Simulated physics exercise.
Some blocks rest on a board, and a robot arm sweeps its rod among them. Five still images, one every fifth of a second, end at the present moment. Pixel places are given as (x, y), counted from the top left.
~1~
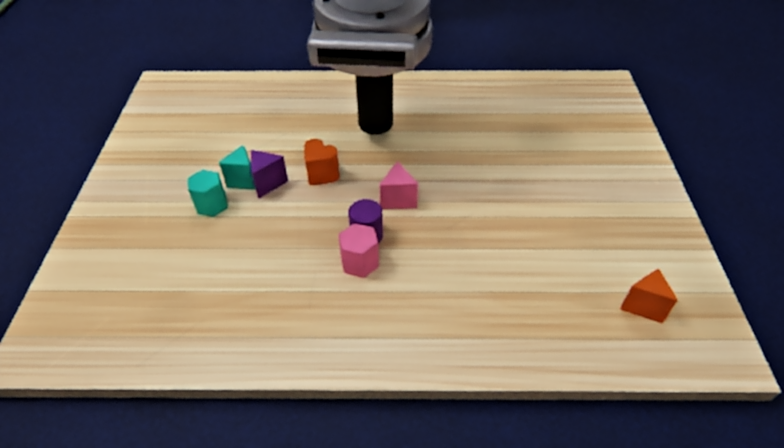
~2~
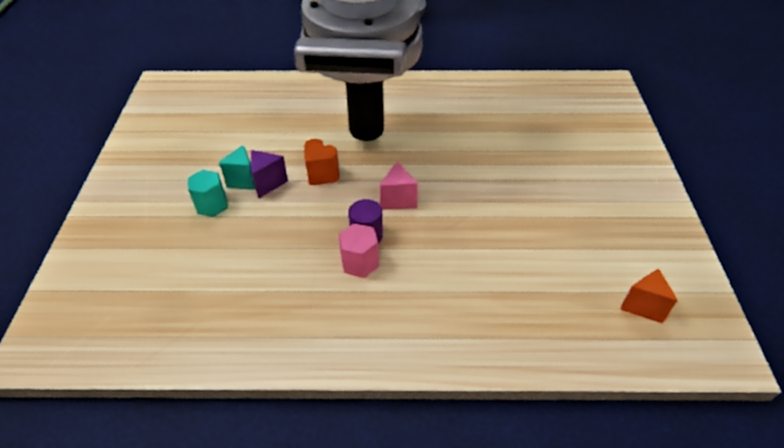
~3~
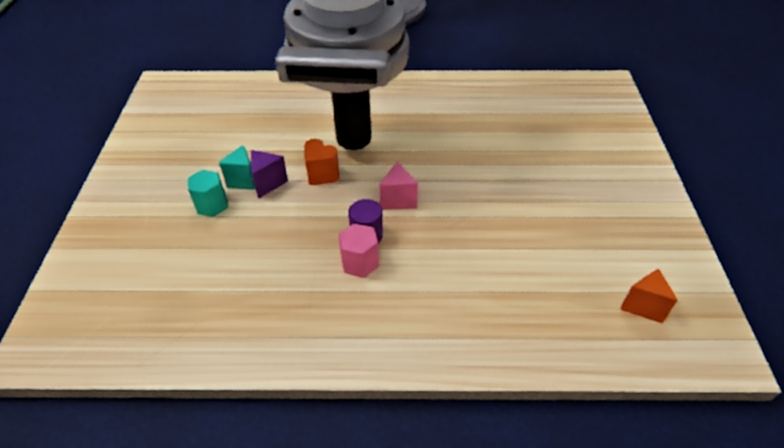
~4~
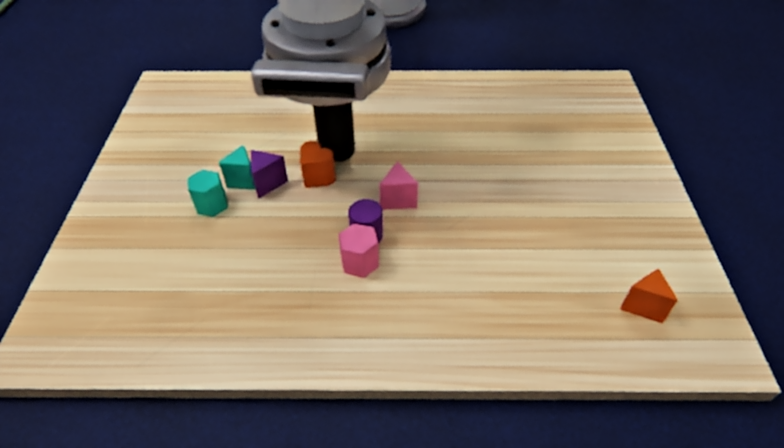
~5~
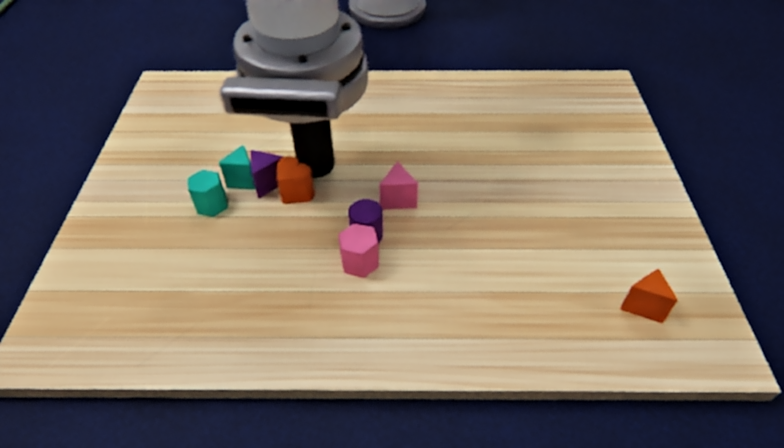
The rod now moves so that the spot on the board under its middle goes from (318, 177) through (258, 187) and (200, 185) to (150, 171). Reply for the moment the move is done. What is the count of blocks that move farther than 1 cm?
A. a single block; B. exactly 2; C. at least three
C.
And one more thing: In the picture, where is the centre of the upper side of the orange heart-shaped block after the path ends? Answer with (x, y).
Answer: (264, 184).
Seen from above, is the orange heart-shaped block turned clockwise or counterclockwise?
From above, counter-clockwise.
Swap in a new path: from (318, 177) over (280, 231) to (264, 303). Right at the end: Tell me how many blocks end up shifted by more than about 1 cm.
Blocks displaced: 1.
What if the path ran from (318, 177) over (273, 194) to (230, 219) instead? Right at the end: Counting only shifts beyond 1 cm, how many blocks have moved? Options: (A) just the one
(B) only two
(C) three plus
The answer is C.
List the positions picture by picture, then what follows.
Rod's lower end (376, 125); turquoise six-sided block (203, 180); turquoise triangular block (237, 156); purple triangular block (262, 159); orange heart-shaped block (318, 150), in the first frame.
Rod (367, 131); blocks still, in the second frame.
Rod (354, 140); blocks still, in the third frame.
Rod (337, 152); orange heart-shaped block (314, 152), in the fourth frame.
Rod (316, 167); turquoise six-sided block (203, 180); turquoise triangular block (237, 156); purple triangular block (262, 159); orange heart-shaped block (292, 168), in the fifth frame.
The first path, step by step. One third of the way, rod (255, 178); turquoise six-sided block (181, 185), turned 30° anticlockwise; turquoise triangular block (191, 157), turned 25° clockwise; purple triangular block (210, 164), turned 15° clockwise; orange heart-shaped block (264, 184), turned 55° anticlockwise.
Two thirds of the way, rod (196, 175); turquoise six-sided block (174, 188), turned 55° anticlockwise; turquoise triangular block (160, 149), turned 75° clockwise; purple triangular block (158, 165), turned 65° clockwise; orange heart-shaped block (264, 184), turned 55° anticlockwise.
At the end, rod (146, 161); turquoise six-sided block (174, 188), turned 55° anticlockwise; turquoise triangular block (126, 132), turned 80° clockwise; purple triangular block (119, 165), turned 15° clockwise; orange heart-shaped block (264, 184), turned 55° anticlockwise.
